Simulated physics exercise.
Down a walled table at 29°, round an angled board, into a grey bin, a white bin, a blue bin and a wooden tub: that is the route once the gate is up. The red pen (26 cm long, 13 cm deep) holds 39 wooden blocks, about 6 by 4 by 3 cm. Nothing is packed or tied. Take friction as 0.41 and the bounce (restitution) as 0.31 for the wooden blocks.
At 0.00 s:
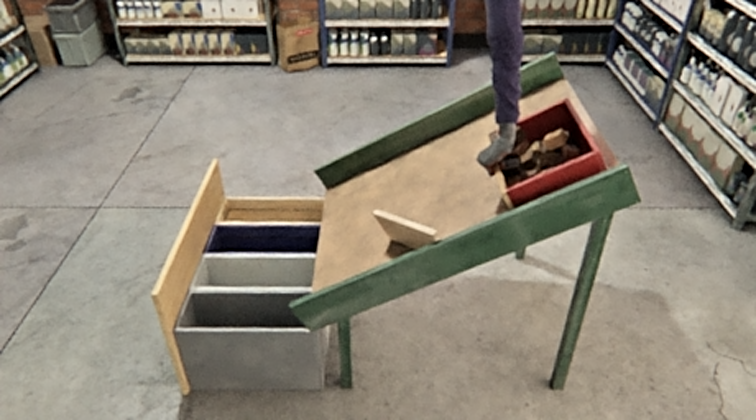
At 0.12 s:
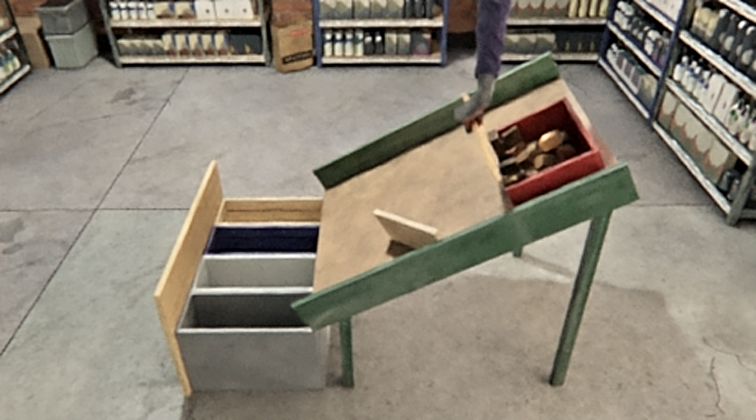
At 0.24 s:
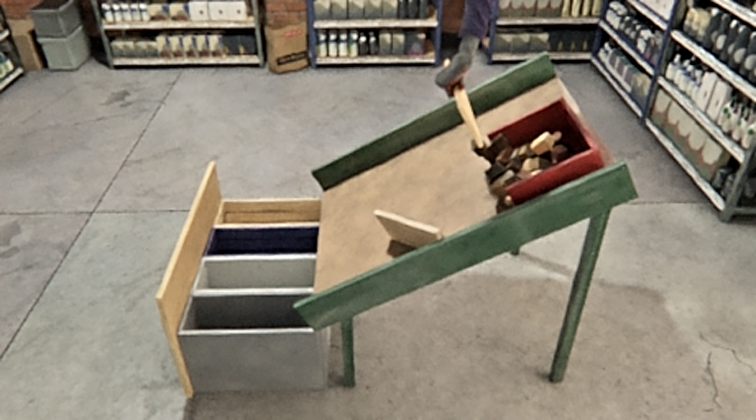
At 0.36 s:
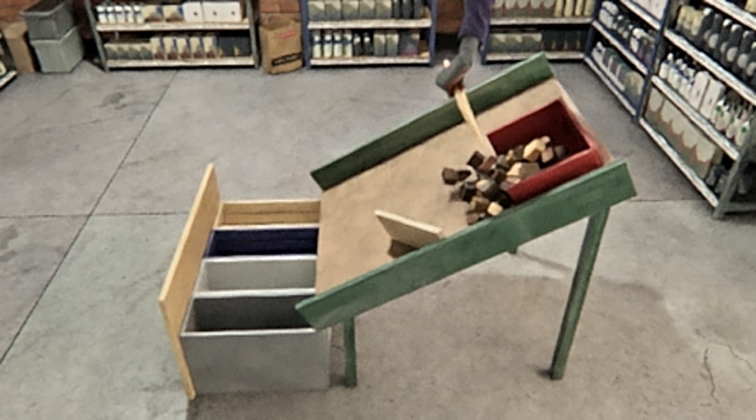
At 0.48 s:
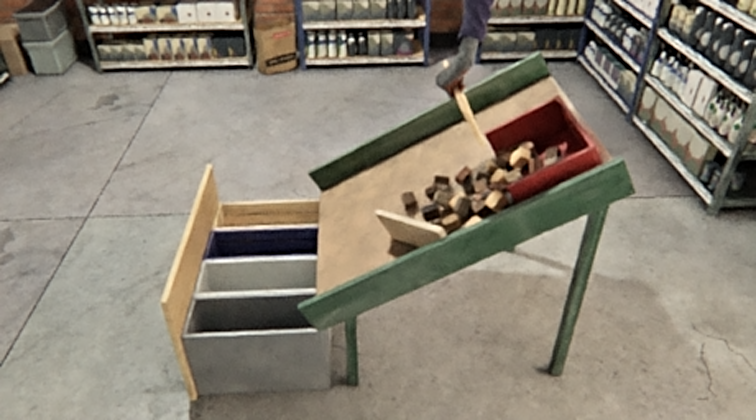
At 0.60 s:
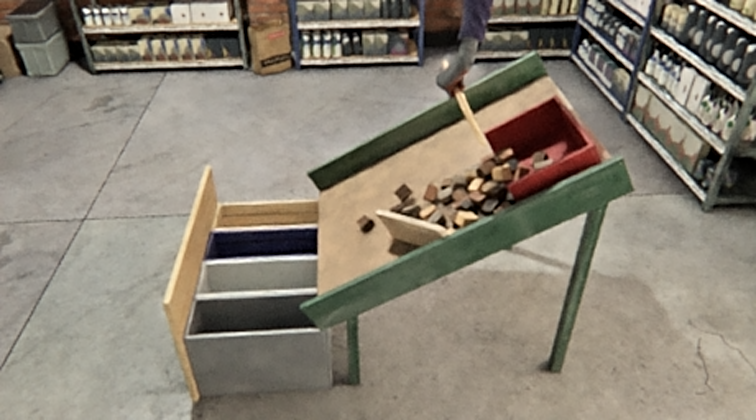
In a storeroom lined with stocked shelves, a gloved hand lifted the gate of a red pen on a sloping, green-walled table, and wooden blocks tumbled out, spreading down leftward around an angled board.
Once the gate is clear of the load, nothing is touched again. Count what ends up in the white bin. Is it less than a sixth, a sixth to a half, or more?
Ending in the white bin: From a sixth to a half of them.
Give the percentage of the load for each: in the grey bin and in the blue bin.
Roughly 0 and 35 per cent.
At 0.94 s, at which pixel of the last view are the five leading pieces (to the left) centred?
Around (298, 251).
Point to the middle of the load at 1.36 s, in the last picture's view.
At about (372, 229).
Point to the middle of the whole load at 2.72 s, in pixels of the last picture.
At about (263, 327).
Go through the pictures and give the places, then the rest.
In the first frame (we follow the rim corner now nearest the camera; the camera moves round a little), red pen at (595, 152); white bin at (319, 289); nothing out yet.
In the second frame, red pen at (594, 151).
In the third frame, red pen at (593, 150); 7 out, the lowest block at (505, 211).
In the fourth frame, red pen at (592, 149); 16 out, the lowest block at (476, 223).
In the fifth frame, red pen at (591, 147); 22 out, the lowest block at (409, 200).
In the sixth frame, red pen at (590, 146); white bin at (324, 289); 29 out, the lowest block at (366, 223).
After 0.94 s, 2 in the white bin, 1 in the blue bin and 36 on the slope.
After 1.36 s, 4 in the white bin, 6 in the blue bin, 28 on the slope and 1 in the air.
After 1.96 s, 12 in the white bin, 12 in the blue bin, 14 on the slope and 1 in the air.
Final count (at 2.72 s), 13 in the white bin, 13 in the blue bin and 13 on the slope. Asked share, 13 of 39, 33 per cent.
